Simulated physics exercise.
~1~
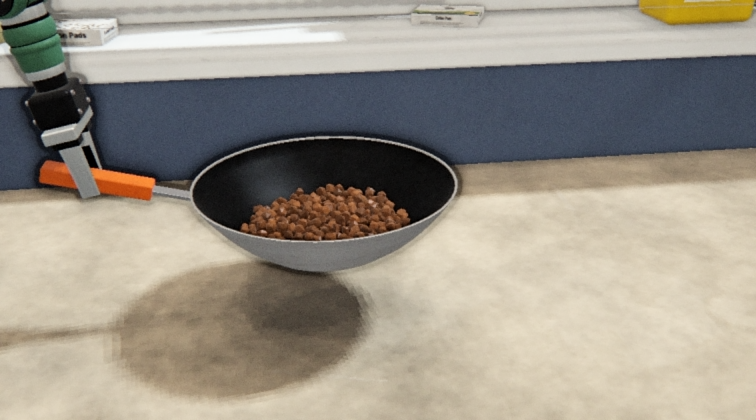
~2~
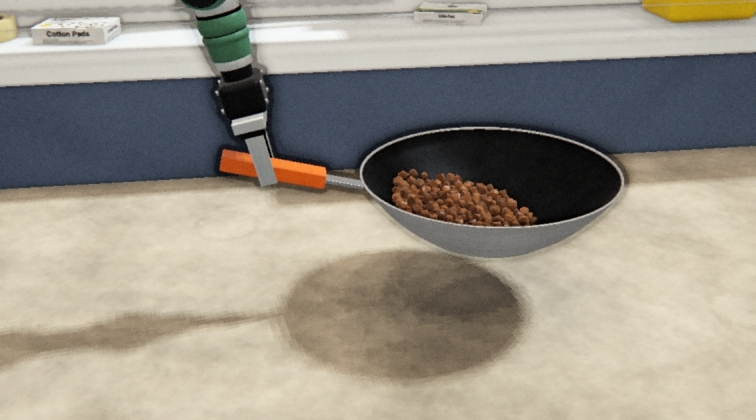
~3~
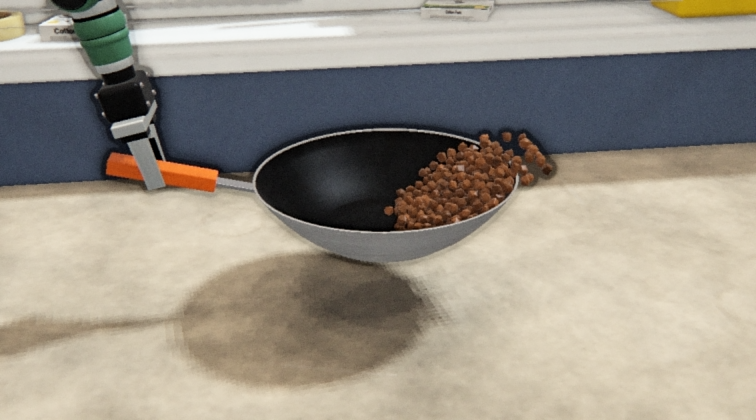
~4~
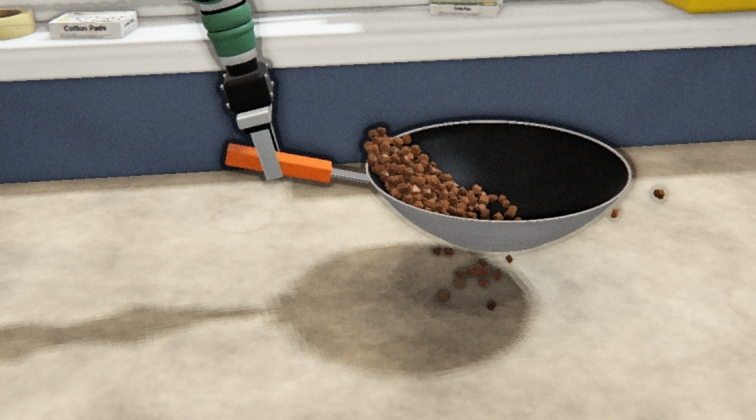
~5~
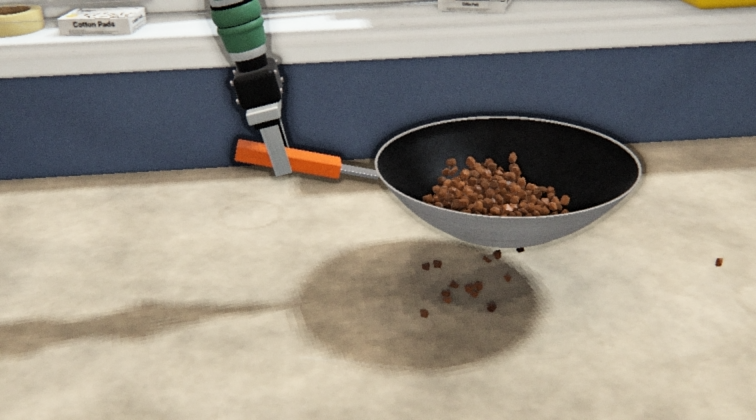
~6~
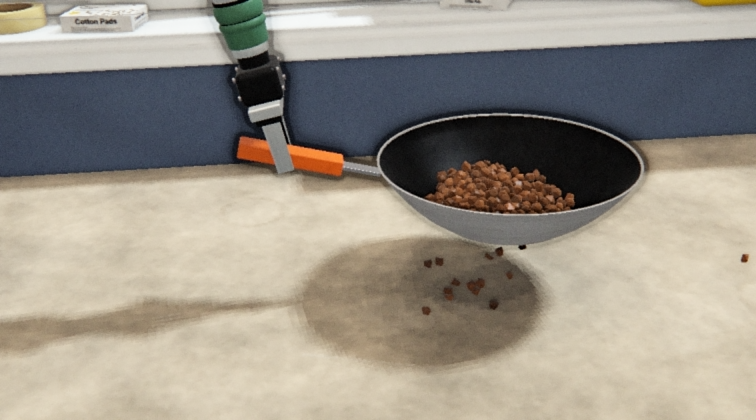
A robot arm holding a wok of small brown pellets by its orange handle jerked it right, left and right again, sloshing the heap and tossing some over the rim, and then stopped with most still inside and a few scattered on the counter.
